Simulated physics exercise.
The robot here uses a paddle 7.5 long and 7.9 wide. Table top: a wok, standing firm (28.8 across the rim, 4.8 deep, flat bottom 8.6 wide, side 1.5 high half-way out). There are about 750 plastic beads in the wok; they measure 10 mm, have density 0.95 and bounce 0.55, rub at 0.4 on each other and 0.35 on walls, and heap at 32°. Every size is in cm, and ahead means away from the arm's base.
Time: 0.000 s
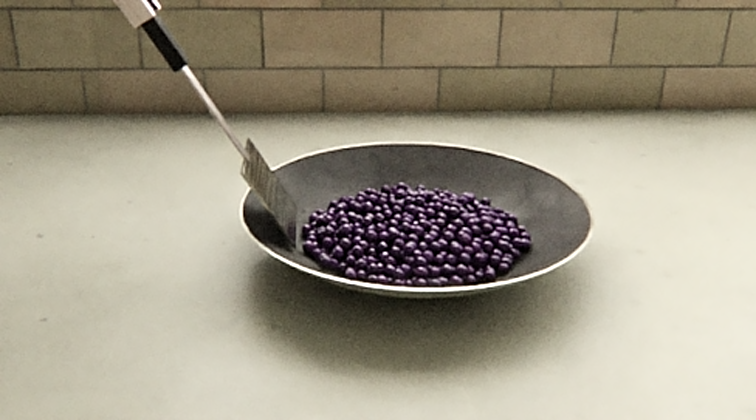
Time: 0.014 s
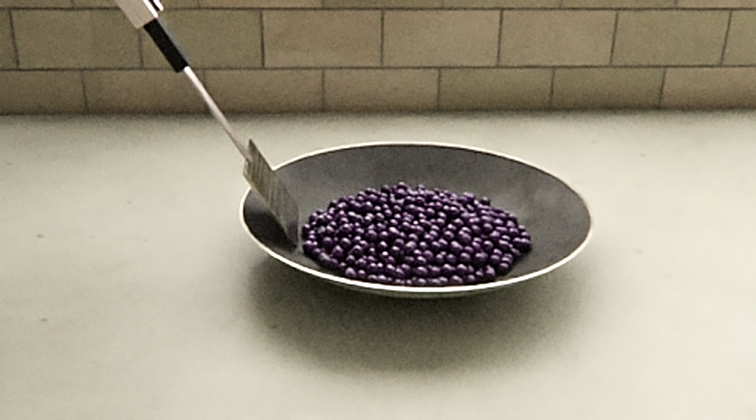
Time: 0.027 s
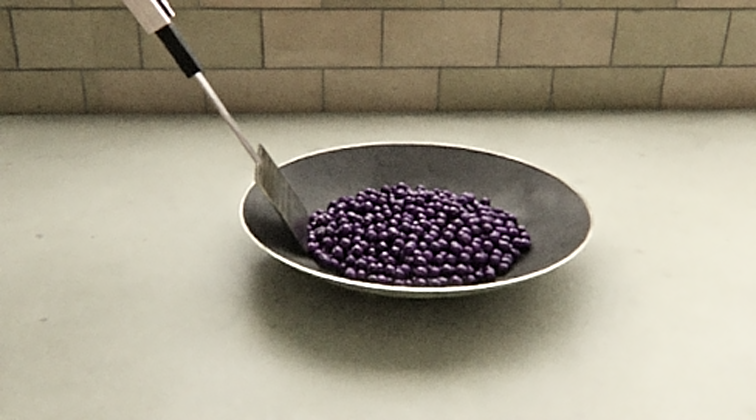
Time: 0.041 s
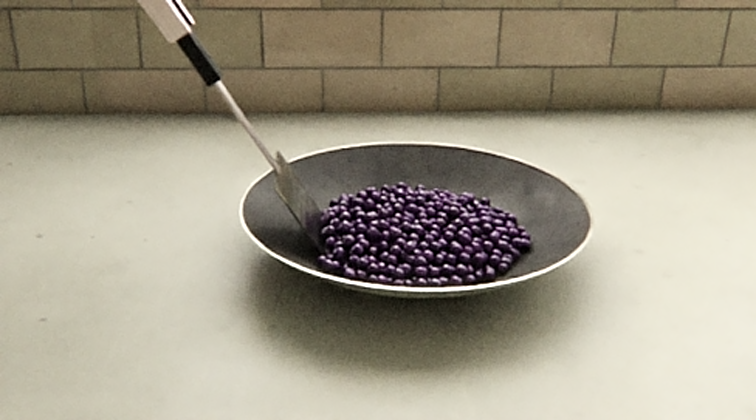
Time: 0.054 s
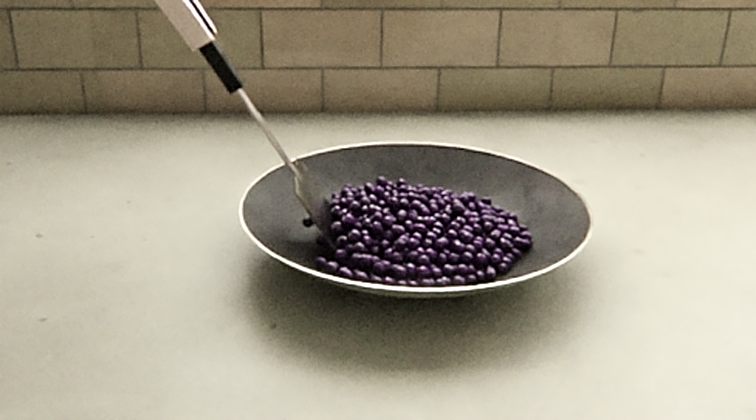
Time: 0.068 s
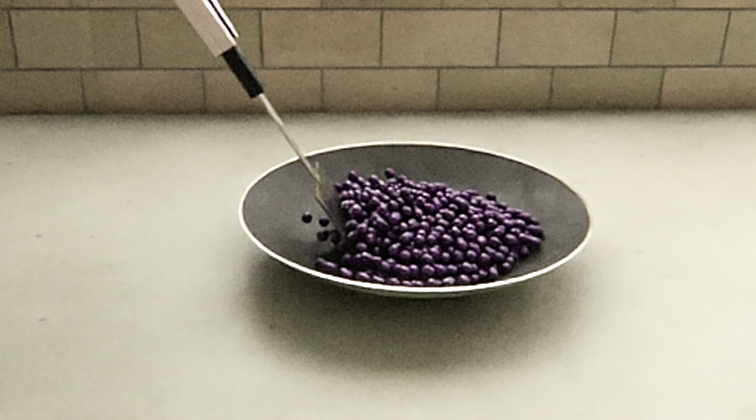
In this clip, a paddle held by a robot arm rests at the left inside of a dark wok of purple beads, then moves right into the heap, pushing beads rightward while a few roll behind it.
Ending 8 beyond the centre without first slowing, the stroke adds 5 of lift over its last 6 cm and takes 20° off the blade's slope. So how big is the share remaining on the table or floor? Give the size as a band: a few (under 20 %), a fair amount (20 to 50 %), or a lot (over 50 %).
A fair amount, between 20 and 50 %.
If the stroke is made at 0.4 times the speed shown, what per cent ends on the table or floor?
Something close to 5 per cent ends up on the table or floor.
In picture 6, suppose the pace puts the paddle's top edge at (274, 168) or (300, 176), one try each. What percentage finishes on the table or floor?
That comes to some 5 and some 25 percent, in that order.
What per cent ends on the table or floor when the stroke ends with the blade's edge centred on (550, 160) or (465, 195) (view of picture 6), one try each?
45 % and 15 %.
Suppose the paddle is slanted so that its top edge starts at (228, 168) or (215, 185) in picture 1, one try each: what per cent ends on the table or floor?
Close to 35 and 30 percent respectively.
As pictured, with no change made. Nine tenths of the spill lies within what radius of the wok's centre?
85 cm.
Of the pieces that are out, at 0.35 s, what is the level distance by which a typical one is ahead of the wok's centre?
26 cm.
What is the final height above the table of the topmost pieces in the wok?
4.5 cm.
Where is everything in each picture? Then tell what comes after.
Paddle top edge at (245, 155), sloping 59°; upper third of the load around (416, 222), from x 305 to 525, top at y 190; 750 in the wok, in the first frame.
Paddle top edge at (247, 156), sloping 59°; upper third of the load around (416, 222), from x 305 to 525, top at y 190, in the second frame.
Paddle top edge at (258, 161), sloping 59°; upper third of the load around (415, 223), from x 310 to 525, top at y 190, in the third frame.
Paddle top edge at (276, 168), sloping 59°; upper third of the load around (411, 222), from x 310 to 525, top at y 190, in the fourth frame.
Paddle top edge at (296, 174), sloping 59°; upper third of the load around (406, 218), from x 310 to 525, top at y 180, in the fifth frame.
Paddle top edge at (316, 179), sloping 59°; upper third of the load around (410, 215), from x 305 to 535, top at y 175; 750 in the wok, in the sixth frame.
By 0.10 s, sloping 59°, highest piece 7 above the table; 750 in the wok.
By 0.13 s, sloping 54°, highest piece 10 above the table; 746 in the wok, 4 on the blade or in flight.
By 0.35 s, sloping 39°, highest piece 13 above the table; 490 in the wok, 159 on the table or floor, 101 on the blade or in flight.
By 1.40 s, sloping 39°, highest piece 4 above the table; 488 in the wok, 262 on the table or floor.
Final count, 488 in the wok, 262 on the table or floor. That is 35 % on the table or floor.
